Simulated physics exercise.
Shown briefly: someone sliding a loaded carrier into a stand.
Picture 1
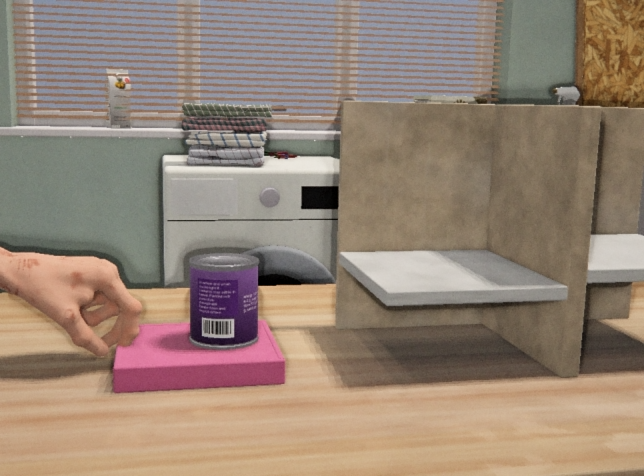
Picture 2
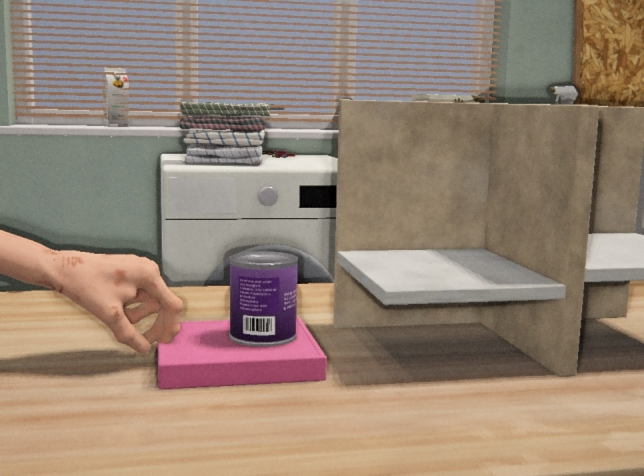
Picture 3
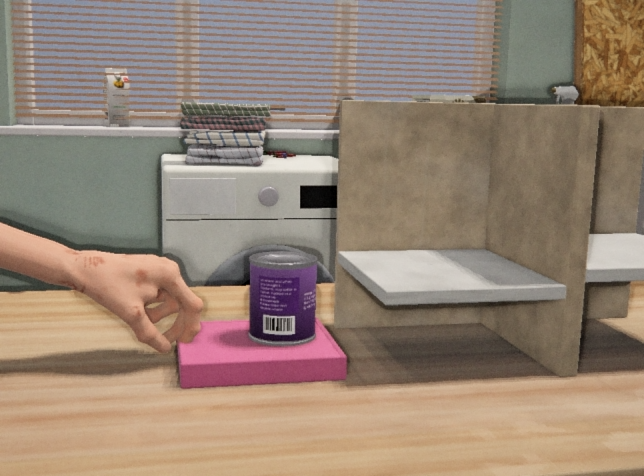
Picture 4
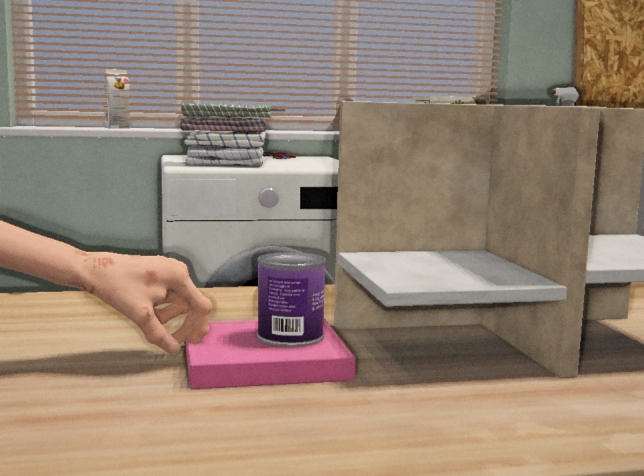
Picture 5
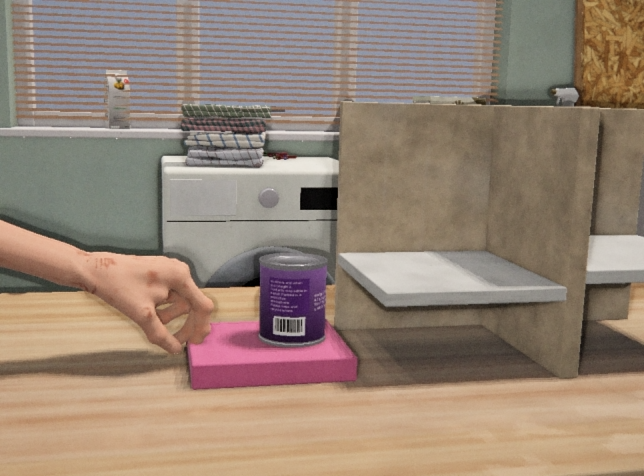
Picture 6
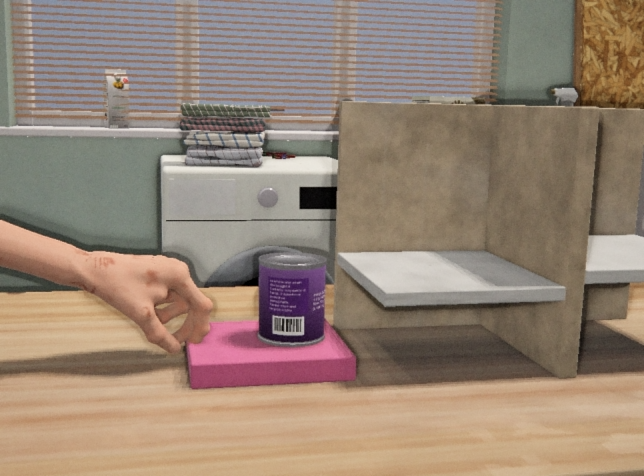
At the start, a hand at the left holds the edge of a pink tray carrying a purple pot on a wooden surface. The hand slides the tray and pot rightward toward a stand with a pale shelf, slowing until all remain nearly still beside it.
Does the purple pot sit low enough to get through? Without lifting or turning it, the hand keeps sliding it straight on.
No.
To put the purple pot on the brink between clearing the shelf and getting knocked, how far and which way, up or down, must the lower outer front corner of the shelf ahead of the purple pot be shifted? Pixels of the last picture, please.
Up by around 28 pixels.
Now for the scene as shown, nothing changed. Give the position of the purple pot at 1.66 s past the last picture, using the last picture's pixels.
Roughly at pixel (329, 301).
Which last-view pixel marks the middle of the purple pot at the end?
It ends up around (284, 329).
Then, 1.36 s after the last picture, purple pot tipped 6° from how it was near (328, 296).
Then, 1.66 s after the last picture, purple pot tipped 39° from how it was near (329, 301).
Then, 1.84 s after the last picture, purple pot tipped 71° from how it was near (307, 317).
At rest, the purple pot is knocked back, near (285, 329).
